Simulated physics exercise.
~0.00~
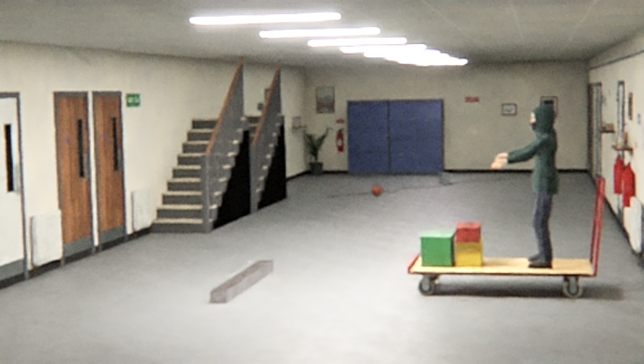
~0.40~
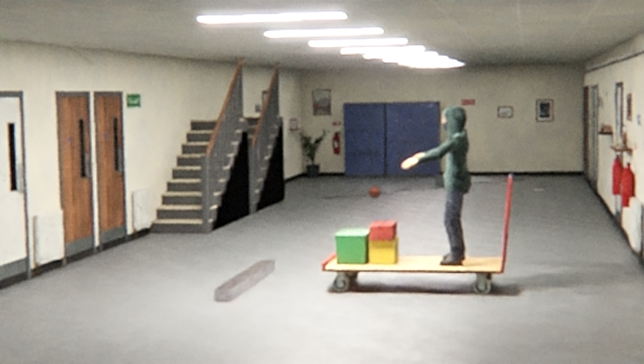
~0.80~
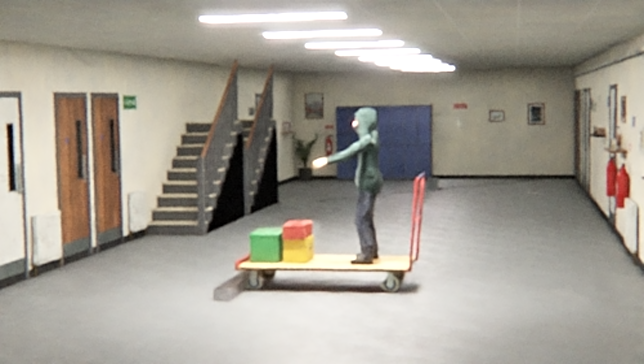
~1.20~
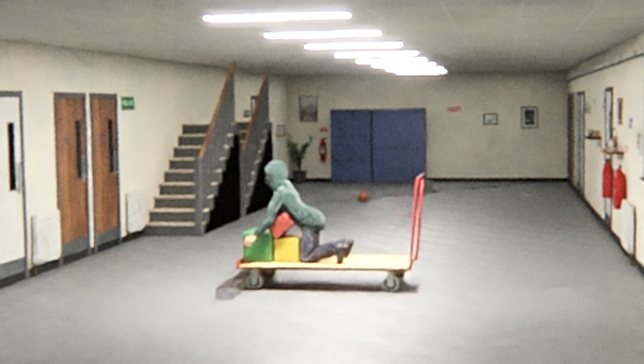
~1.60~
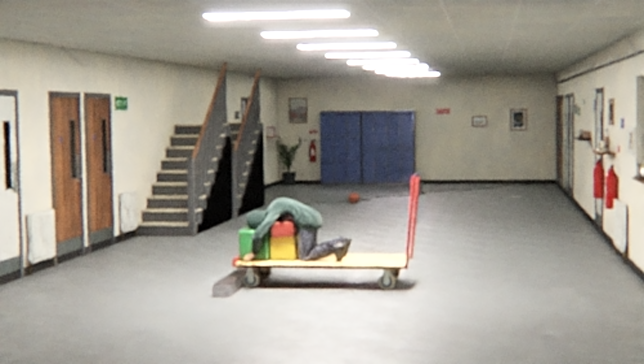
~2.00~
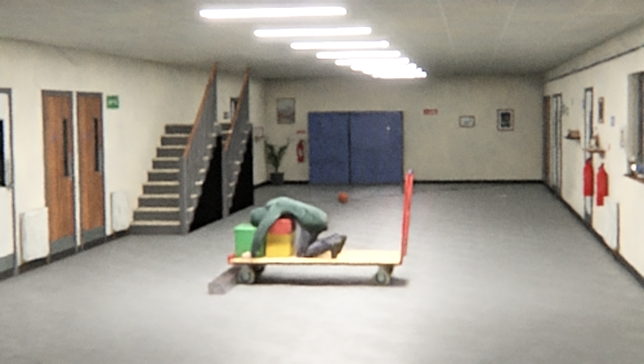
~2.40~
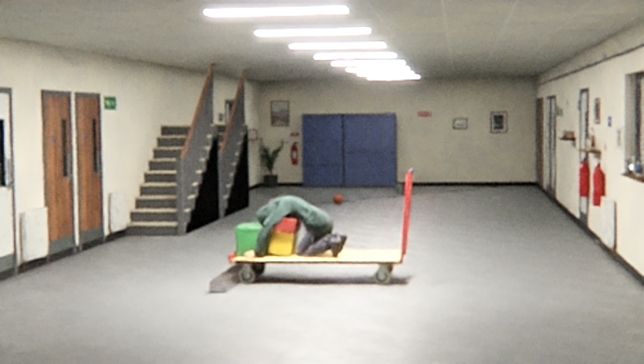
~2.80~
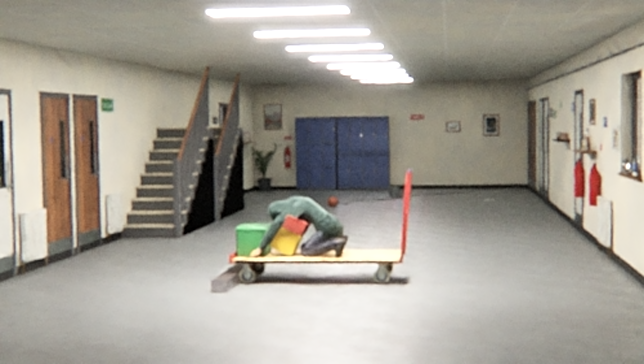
In this clip, a flat cart carrying a standing worker and green, yellow and red boxes rolls left until it stops against a beam on the floor; the worker pitches forward onto the boxes and ends slumped over them, with everything still aboard.
